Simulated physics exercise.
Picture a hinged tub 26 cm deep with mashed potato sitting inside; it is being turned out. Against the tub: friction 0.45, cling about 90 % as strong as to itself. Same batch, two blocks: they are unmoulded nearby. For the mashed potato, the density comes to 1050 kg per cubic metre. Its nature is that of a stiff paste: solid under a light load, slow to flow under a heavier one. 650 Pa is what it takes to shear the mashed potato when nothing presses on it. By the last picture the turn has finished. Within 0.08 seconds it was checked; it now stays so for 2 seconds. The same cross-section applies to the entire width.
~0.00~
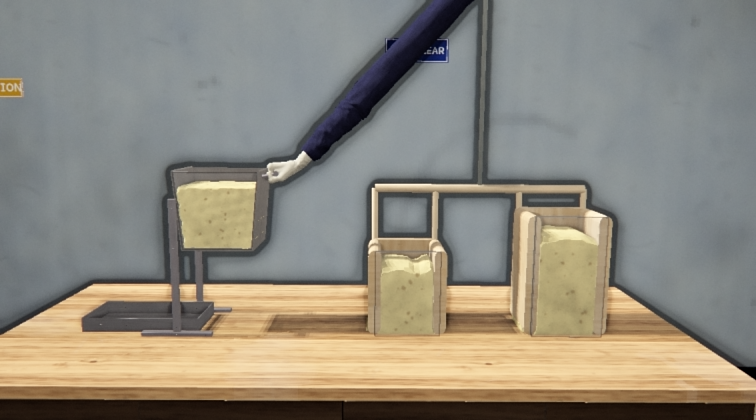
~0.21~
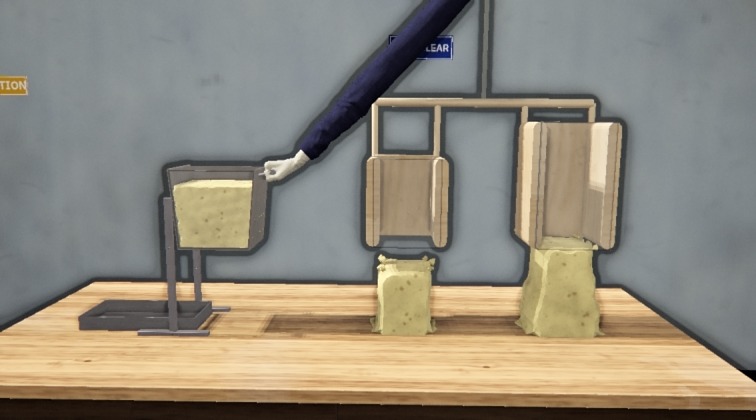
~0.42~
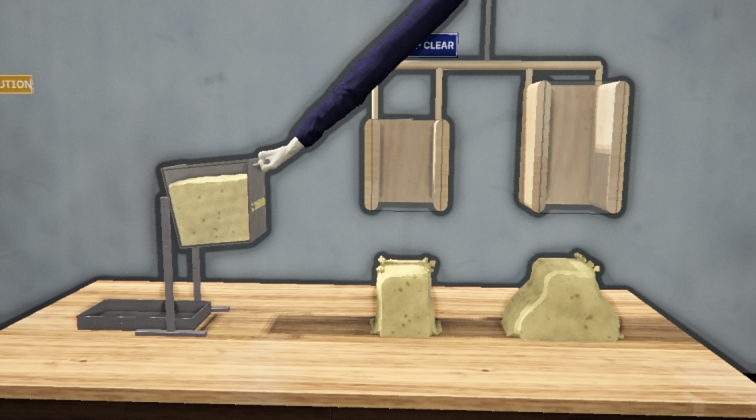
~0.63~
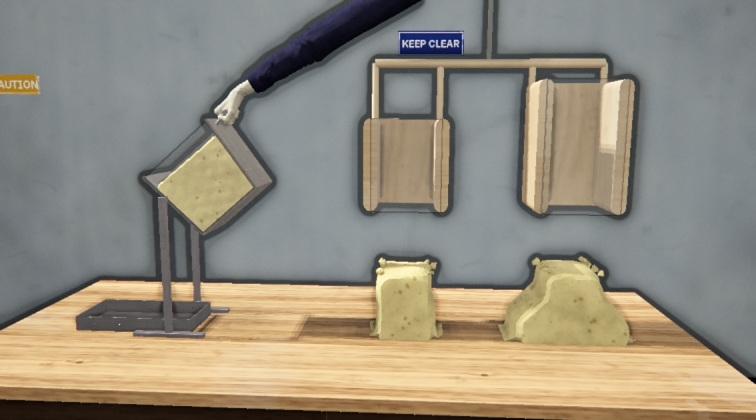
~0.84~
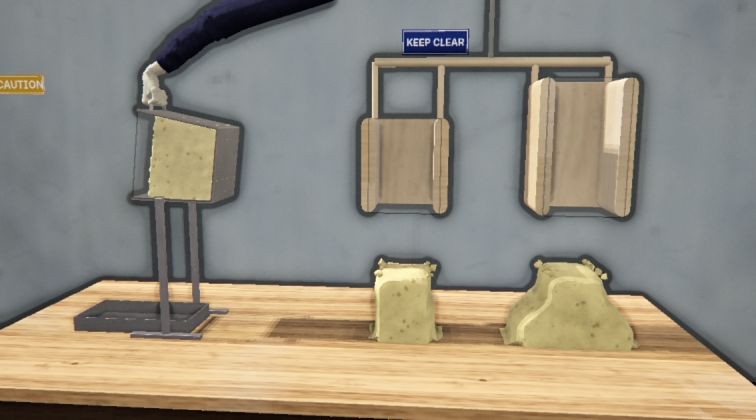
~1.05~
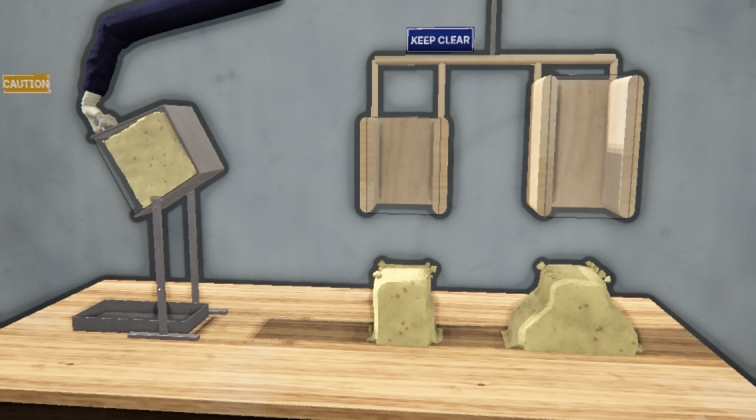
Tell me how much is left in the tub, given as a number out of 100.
It should be close to 0 out of 100.
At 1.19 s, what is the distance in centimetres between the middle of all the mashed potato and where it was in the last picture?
Some 10 cm.
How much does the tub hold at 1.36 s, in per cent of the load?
The tub holds some 3 % at that moment.
After 1.19 s, the tub is at 117 degrees and holds 70 %.
After 1.36 s, the tub is at 117 degrees and holds 3 %.
After 1.53 s, the tub is at 117 degrees and holds 0 %.
After 1.70 s, the tub is at 117 degrees and holds 0 %.
After 3.05 s, at the end, the tub is at 117 degrees and holds 0 %.
